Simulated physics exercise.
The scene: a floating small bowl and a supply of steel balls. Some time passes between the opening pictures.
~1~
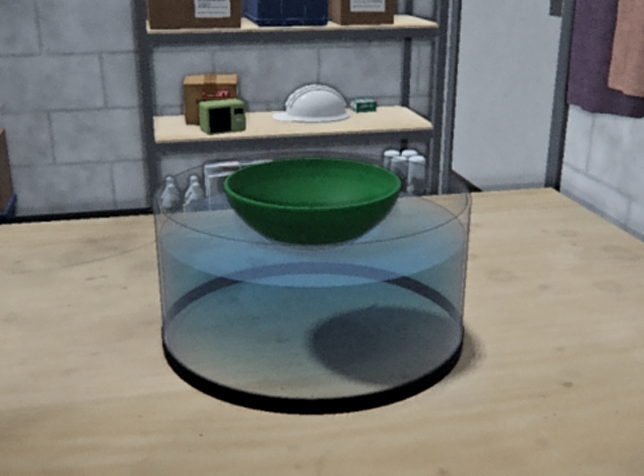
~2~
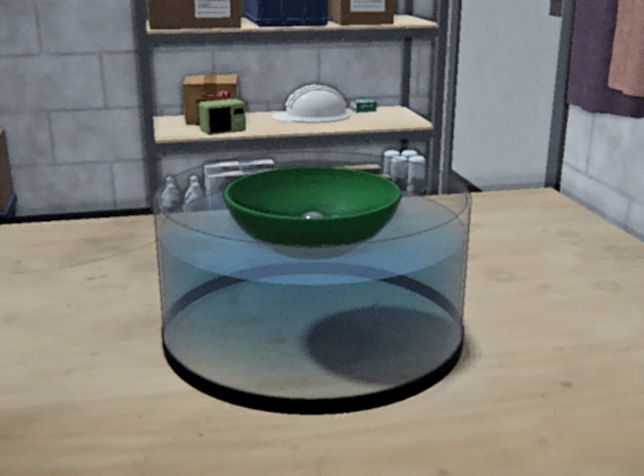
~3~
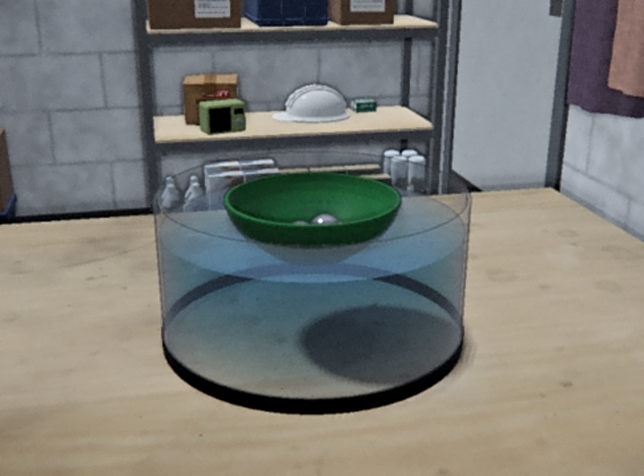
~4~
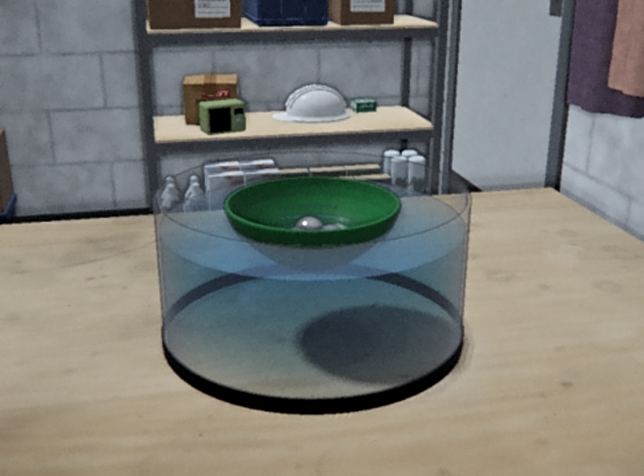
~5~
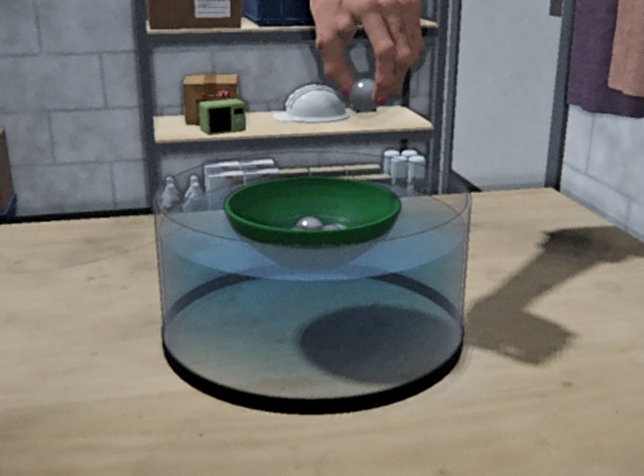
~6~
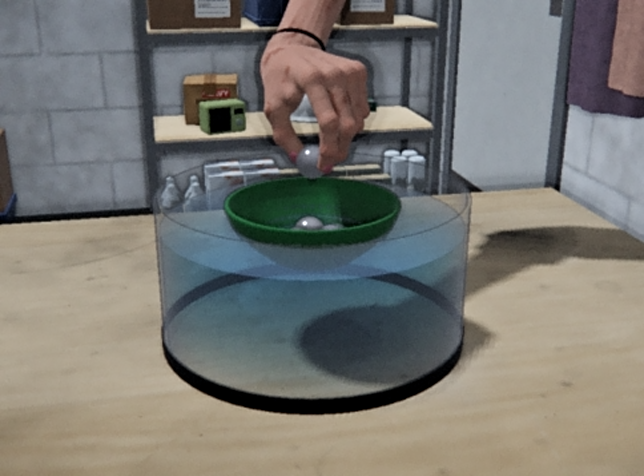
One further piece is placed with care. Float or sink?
The small bowl carries it.
A moment on, the steel ball is in and the small bowl dips.
Further on, it steadies; about a fifth of its side above the surface.
When it is over, the small bowl floats; about a fifth of its side above the surface.
